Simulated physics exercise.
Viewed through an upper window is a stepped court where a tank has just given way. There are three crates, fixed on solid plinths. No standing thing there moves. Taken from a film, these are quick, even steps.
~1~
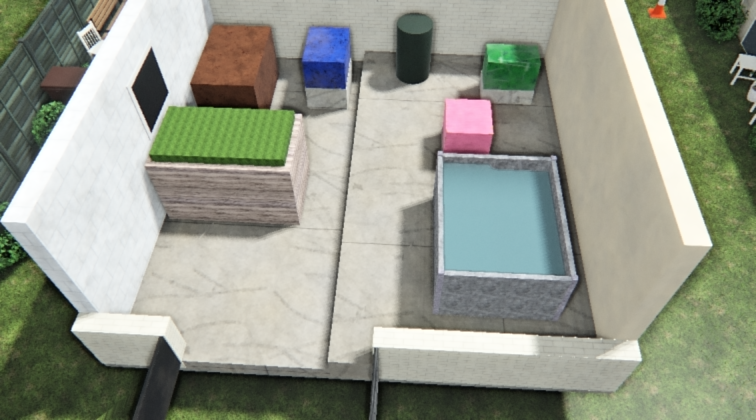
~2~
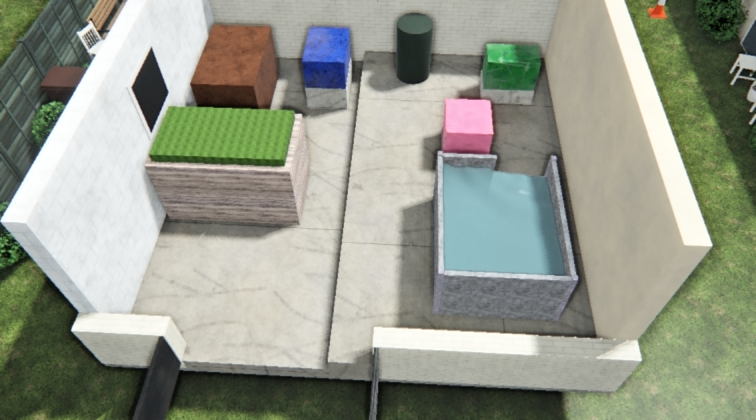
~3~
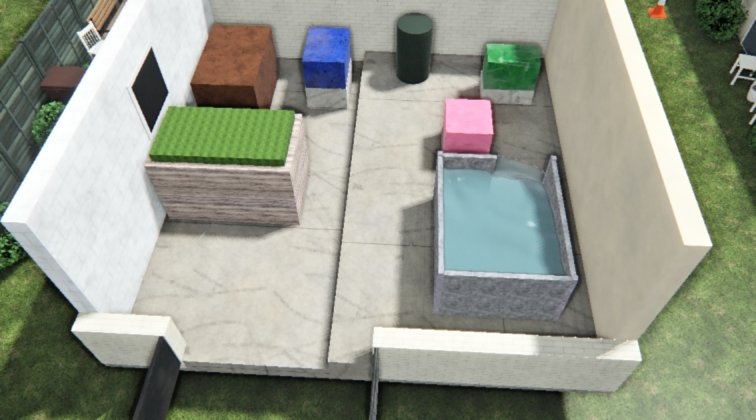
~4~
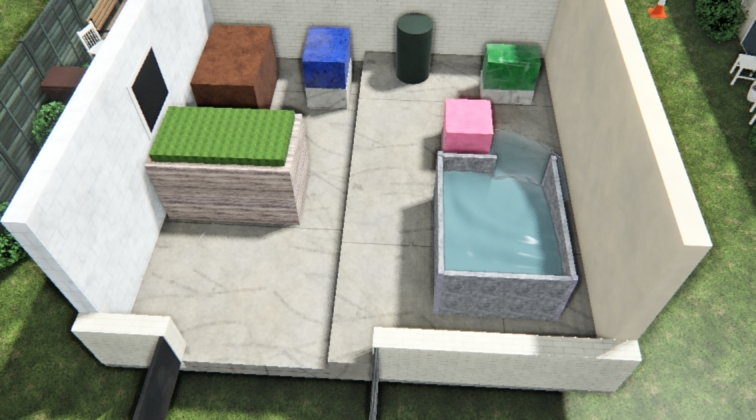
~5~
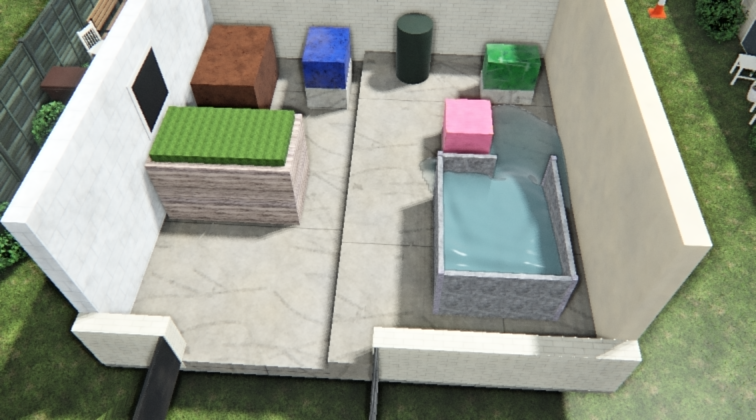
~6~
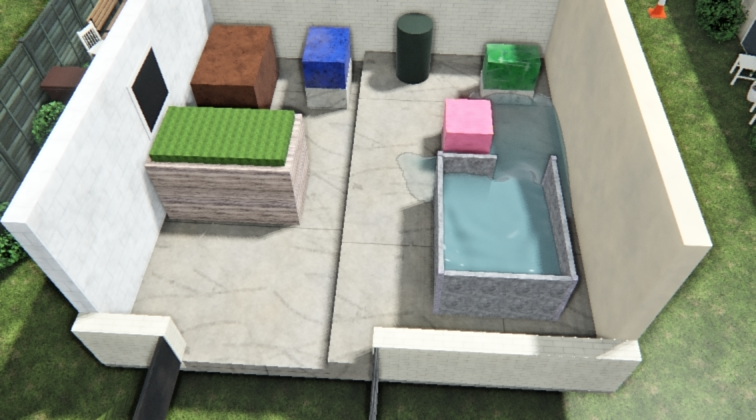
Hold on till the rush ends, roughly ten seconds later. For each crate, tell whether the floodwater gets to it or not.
Crate by crate: Pink crate - reached; green crate - reached; blue crate - not reached.
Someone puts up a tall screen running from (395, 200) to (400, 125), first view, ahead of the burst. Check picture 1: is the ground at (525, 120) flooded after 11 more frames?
My call: Soaked.
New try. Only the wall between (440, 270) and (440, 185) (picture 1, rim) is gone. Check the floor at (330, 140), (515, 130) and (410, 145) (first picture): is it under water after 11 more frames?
Point by point: Drenched, unwetted, unwetted.
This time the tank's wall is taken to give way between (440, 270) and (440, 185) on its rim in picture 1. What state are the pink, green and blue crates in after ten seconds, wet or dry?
Here's how it goes: The pink is left untouched, the green is left untouched, and the blue is left untouched.
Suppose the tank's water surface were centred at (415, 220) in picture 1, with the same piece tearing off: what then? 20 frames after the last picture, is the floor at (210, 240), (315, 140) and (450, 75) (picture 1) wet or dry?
Untouched, submerged, submerged.
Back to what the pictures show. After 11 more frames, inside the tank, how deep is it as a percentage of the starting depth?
It works out to roughly 48 %.
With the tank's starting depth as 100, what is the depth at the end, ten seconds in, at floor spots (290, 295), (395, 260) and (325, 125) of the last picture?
8, 4 and 16 per cent, roughly.
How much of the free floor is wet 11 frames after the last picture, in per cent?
That works out at 45 %.
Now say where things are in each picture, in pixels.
The first frame shows still water in the water tank at (501, 215).
In the second frame, the front is at a hidden place, out from the gap on the water tank's far side.
In the third frame, water pours out on the water tank's far side and has run to a hidden place.
In the fourth frame, water pours out on the water tank's far side and has run to (504, 132).
In the fifth frame, the front is at (516, 110), out from the gap on the water tank's far side.
In the sixth frame, the front is at (539, 97), out from the gap on the water tank's far side.
A moment on, water covers 30 % of the floor; the pink crate water round its plinth, the green crate water round its plinth, the blue crate not reached.
Next, water covers 45 % of the floor; the pink crate water round its plinth, the green crate water round its plinth, the blue crate water round its plinth.
Then, water covers 60 % of the floor; the pink crate water round its plinth, the green crate water round its plinth, the blue crate water round its plinth.
Later, water covers 80 % of the floor; the pink crate water round its plinth, the green crate water round its plinth, the blue crate water round its plinth.
In the end, water covers 95 % of the floor; the pink crate was topped, the green crate was topped, the blue crate stayed above the water.
